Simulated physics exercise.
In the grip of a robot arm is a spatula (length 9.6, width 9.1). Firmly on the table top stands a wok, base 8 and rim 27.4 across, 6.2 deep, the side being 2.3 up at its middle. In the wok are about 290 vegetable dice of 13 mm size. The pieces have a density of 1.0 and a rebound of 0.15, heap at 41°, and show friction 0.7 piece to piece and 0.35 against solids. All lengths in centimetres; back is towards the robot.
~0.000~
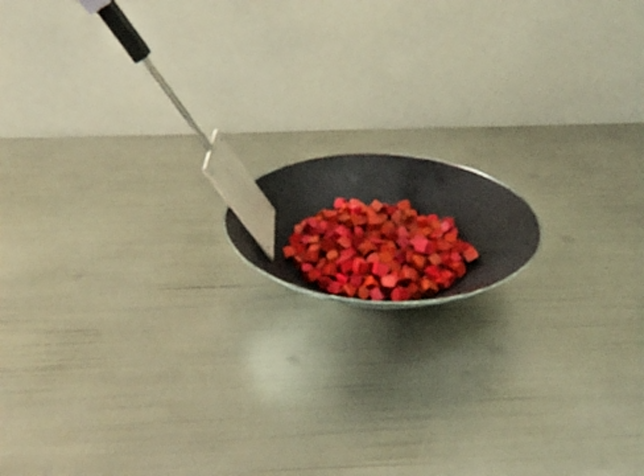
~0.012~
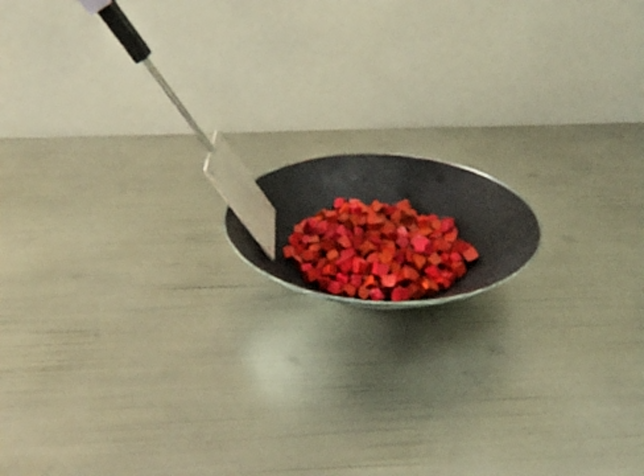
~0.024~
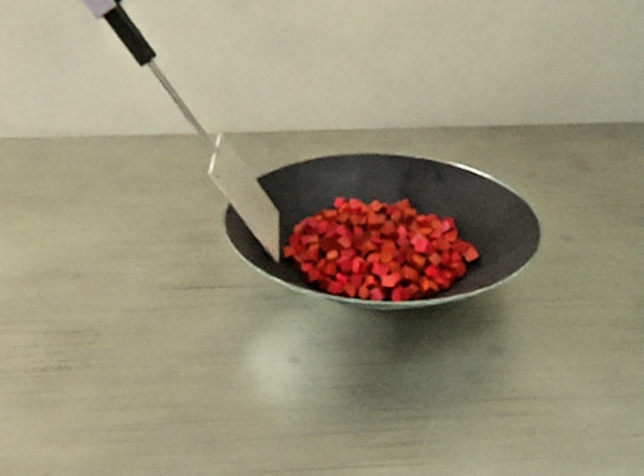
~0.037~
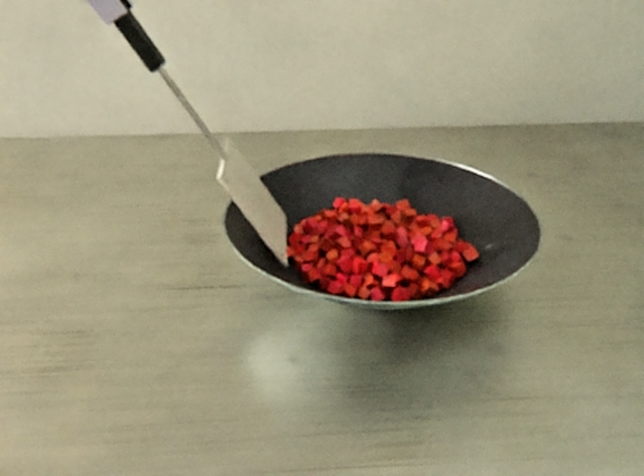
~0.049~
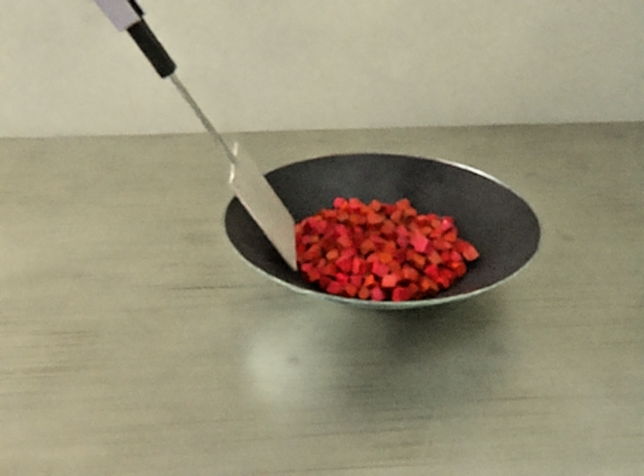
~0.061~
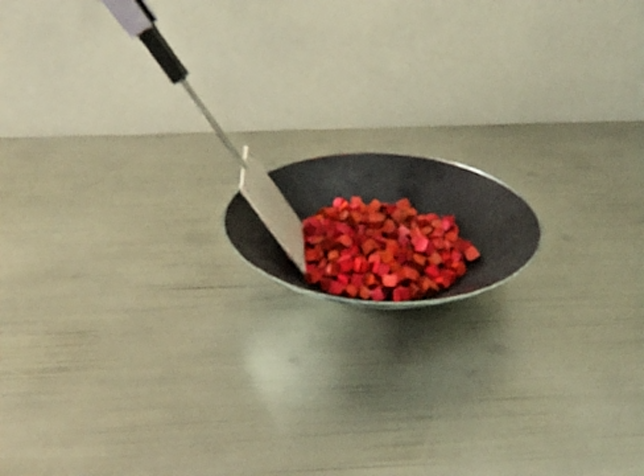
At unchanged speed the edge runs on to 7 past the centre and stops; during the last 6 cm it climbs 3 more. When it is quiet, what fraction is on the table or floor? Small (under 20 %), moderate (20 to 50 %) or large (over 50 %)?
Moderate.
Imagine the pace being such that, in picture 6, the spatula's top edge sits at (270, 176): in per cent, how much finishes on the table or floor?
Estimate: Close to 60 %.
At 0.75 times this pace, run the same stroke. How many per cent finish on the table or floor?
The share would be near 30 in a hundred.
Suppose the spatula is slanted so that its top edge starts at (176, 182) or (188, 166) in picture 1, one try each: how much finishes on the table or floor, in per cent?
About 25% and 30%.
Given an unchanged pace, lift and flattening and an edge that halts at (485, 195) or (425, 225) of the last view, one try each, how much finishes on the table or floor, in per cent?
Try 1: Approx. 55 %; try 2: Approx. 10 %.
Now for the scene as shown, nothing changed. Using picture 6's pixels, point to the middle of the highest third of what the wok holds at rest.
The centre sits at about (484, 226).
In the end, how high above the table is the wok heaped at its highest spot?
Roughly 7.5 centimetres.
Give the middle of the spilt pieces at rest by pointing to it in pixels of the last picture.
I'd place it close to (589, 254).
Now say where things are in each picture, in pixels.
The first frame shows spatula top edge at (210, 148), sloping 60°; upper third of the load around (375, 240), from x 290 to 470, top at y 205; 286 in the wok.
The second frame shows spatula top edge at (211, 149), sloping 60°; upper third of the load around (375, 240), from x 290 to 470, top at y 205.
The third frame shows spatula top edge at (215, 151), sloping 60°; upper third of the load around (375, 240), from x 290 to 470, top at y 205.
The fourth frame shows spatula top edge at (224, 156), sloping 60°; upper third of the load around (375, 240), from x 290 to 470, top at y 205.
The fifth frame shows spatula top edge at (234, 161), sloping 60°; upper third of the load around (377, 239), from x 295 to 470, top at y 205.
The sixth frame shows spatula top edge at (244, 166), sloping 60°; upper third of the load around (380, 238), from x 290 to 470, top at y 205; 286 in the wok.
By 0.14 s, sloping 60°, highest piece 7 above the table; 286 in the wok.
By 0.21 s, sloping 60°, highest piece 8 above the table; 273 in the wok, 13 on the blade or in flight.
By 0.45 s, sloping 60°, highest piece 7 above the table; 191 in the wok, 90 on the table or floor, 5 on the blade or in flight.
By 1.50 s, sloping 60°, highest piece 7 above the table; 190 in the wok, 96 on the table or floor.
Final count, 190 in the wok, 96 on the table or floor. That is 34 % on the table or floor.
